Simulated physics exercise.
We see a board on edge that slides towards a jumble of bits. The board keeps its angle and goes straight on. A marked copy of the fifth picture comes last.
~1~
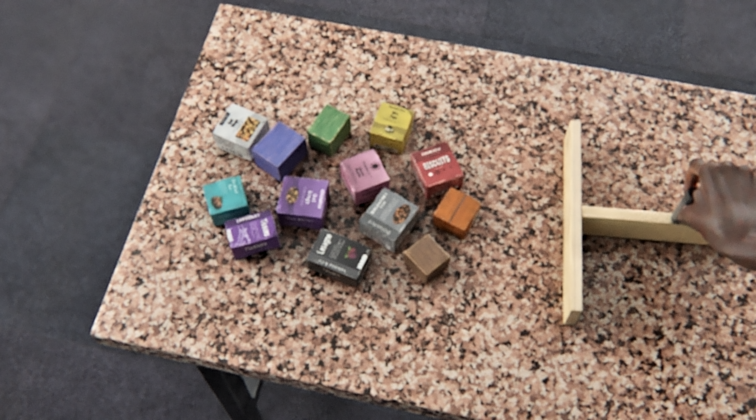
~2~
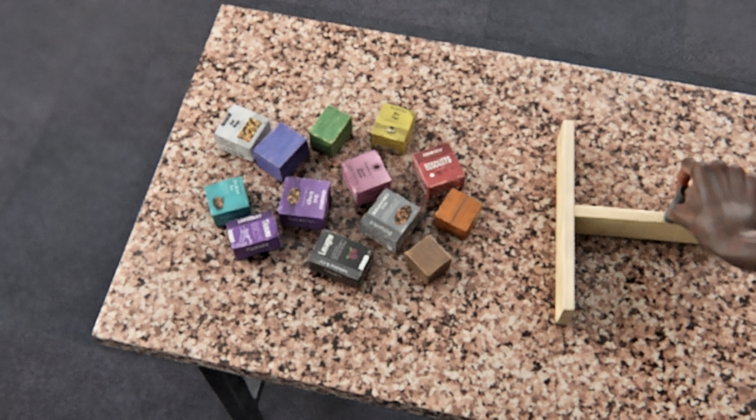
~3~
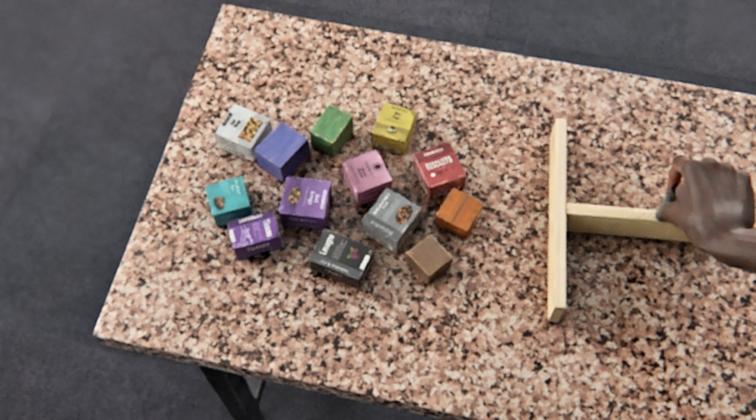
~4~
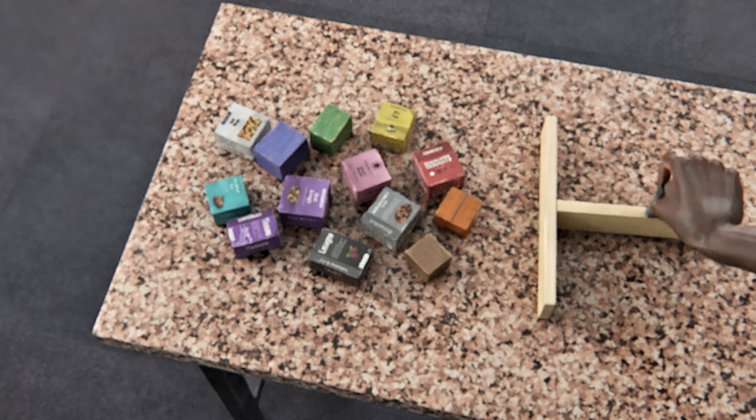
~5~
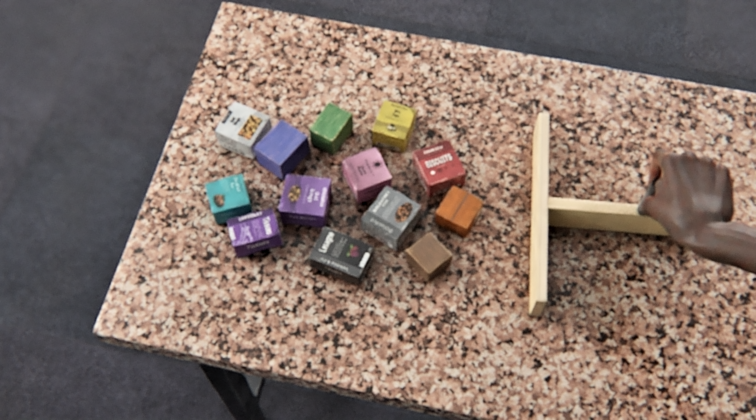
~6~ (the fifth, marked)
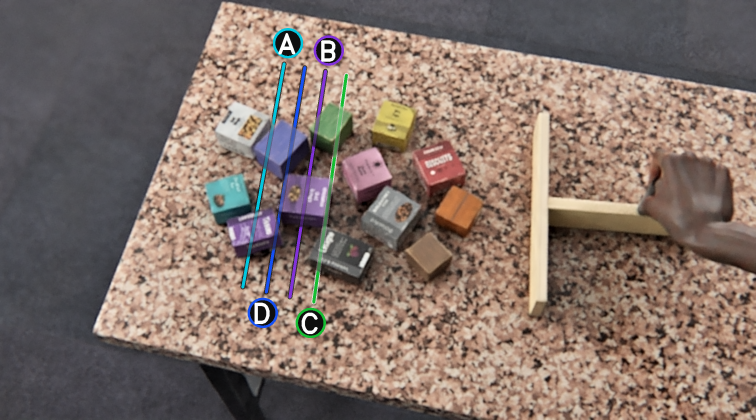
The footage shows a hand gripping the handle of an upright wooden board on a speckled tabletop, sliding it a short way left toward a cluster of small colourful boxes and blocks, which remain still.
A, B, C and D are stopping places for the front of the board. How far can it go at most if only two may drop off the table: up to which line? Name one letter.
A is the last line within the limit.
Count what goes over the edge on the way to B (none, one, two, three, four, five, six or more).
The count is none.
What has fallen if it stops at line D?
The turquoise box.
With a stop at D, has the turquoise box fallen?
By then, yes.
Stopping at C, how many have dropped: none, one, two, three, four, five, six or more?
The count is none.
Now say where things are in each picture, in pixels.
The first frame shows green block (329, 131); red packet (437, 170); white packet (242, 133).
The second frame shows board (569, 210); black packet (341, 259).
The third frame shows board (561, 208); brown block (429, 260).
The fourth frame shows board (551, 205); yellow packet (394, 128).
The fifth frame shows board (543, 202); turquoise box (229, 199); orange box (459, 212); blue block (282, 150).
On the copy, A at (265, 168); B at (309, 177); C at (331, 181); D at (287, 172).
On A. First, board (440, 182); yellow packet (392, 122); brown block (404, 255).
Then, board (341, 163); turquoise box (191, 195); white packet (222, 120).
Finally, board (265, 149); turquoise box over the edge; white packet (187, 93); one fallen.
By contrast, B is within the limit but short; C is within the limit but short; D is within the limit but short.
